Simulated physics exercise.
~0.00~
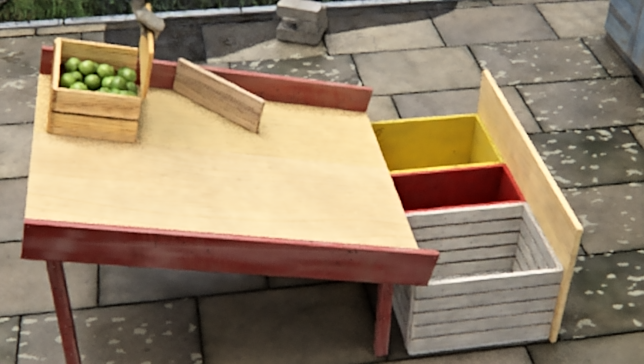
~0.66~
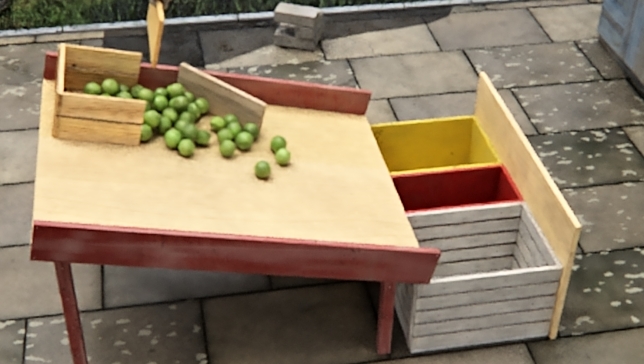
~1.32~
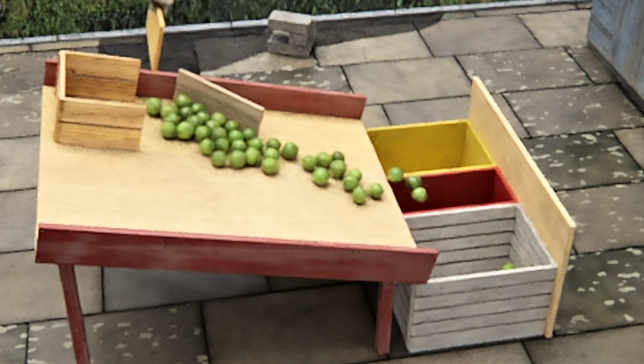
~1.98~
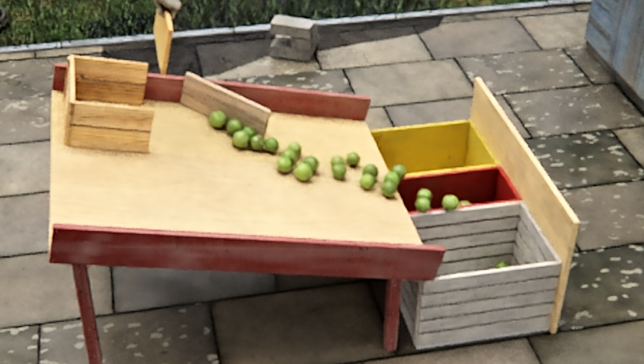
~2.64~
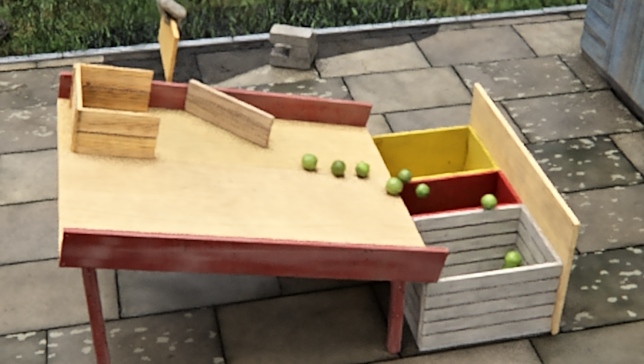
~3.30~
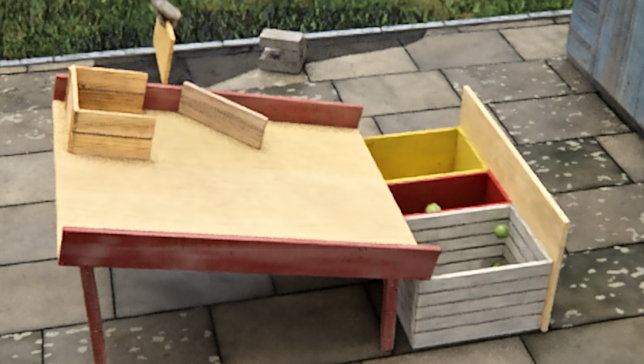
To begin with, a wooden pen full of green apples sits at the upper left of a tilted table with red edges, beside an angled board, with yellow, red and white containers waiting at the right. The gate lifts, and the apples spill out along the board. They spread into a long, loose trail rolling right across the tabletop. The first ones drop off the edge, mostly toward the red tub, with some reaching the white bin. The stream thins to a few stragglers. Finally the pen and table are empty, and no apples show in the yellow tub.
